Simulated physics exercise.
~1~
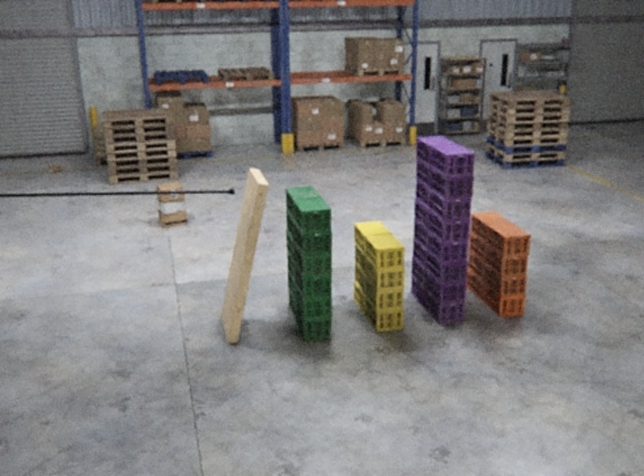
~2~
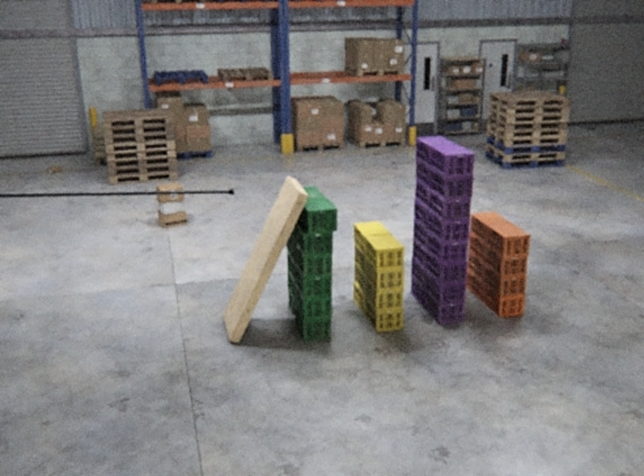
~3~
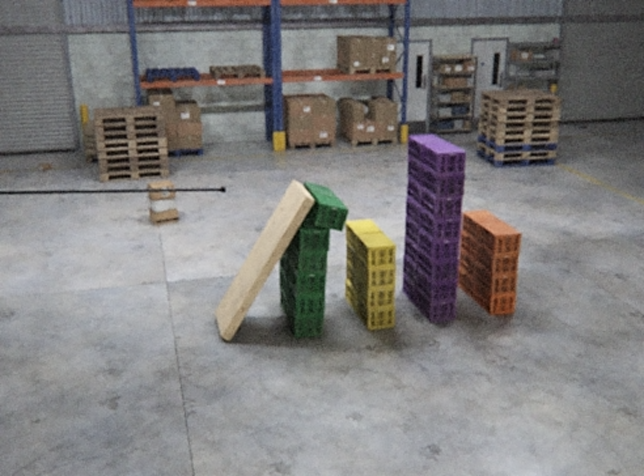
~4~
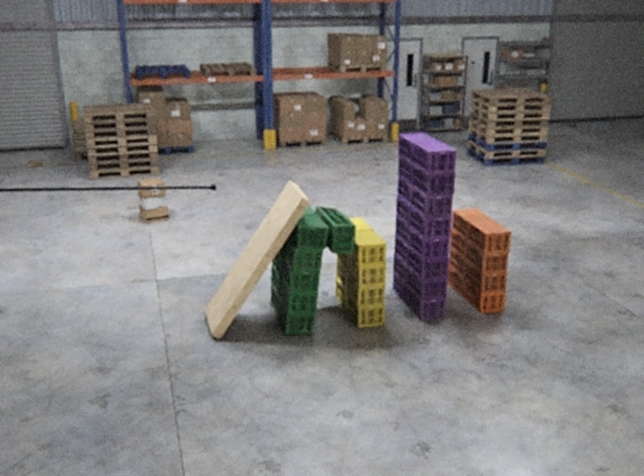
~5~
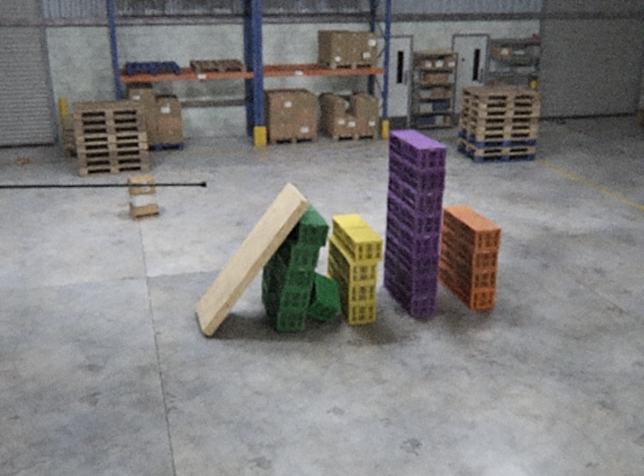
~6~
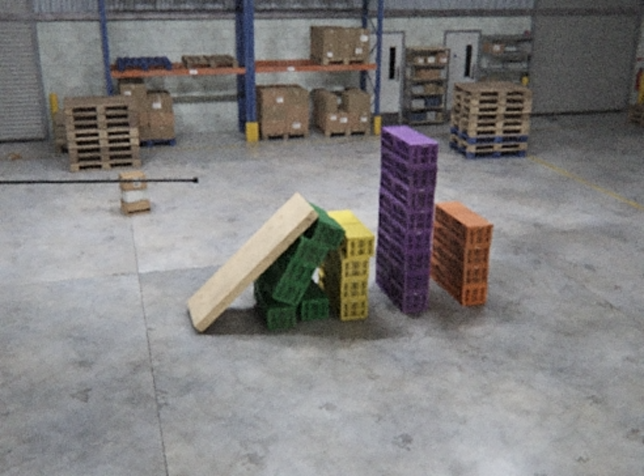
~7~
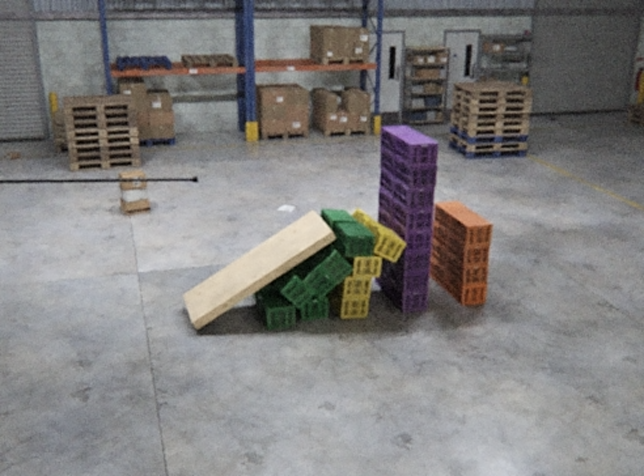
Warehouse floor with a wooden board tipping right into stacked green crates, toppling them against yellow ones, purple and orange stacks standing.
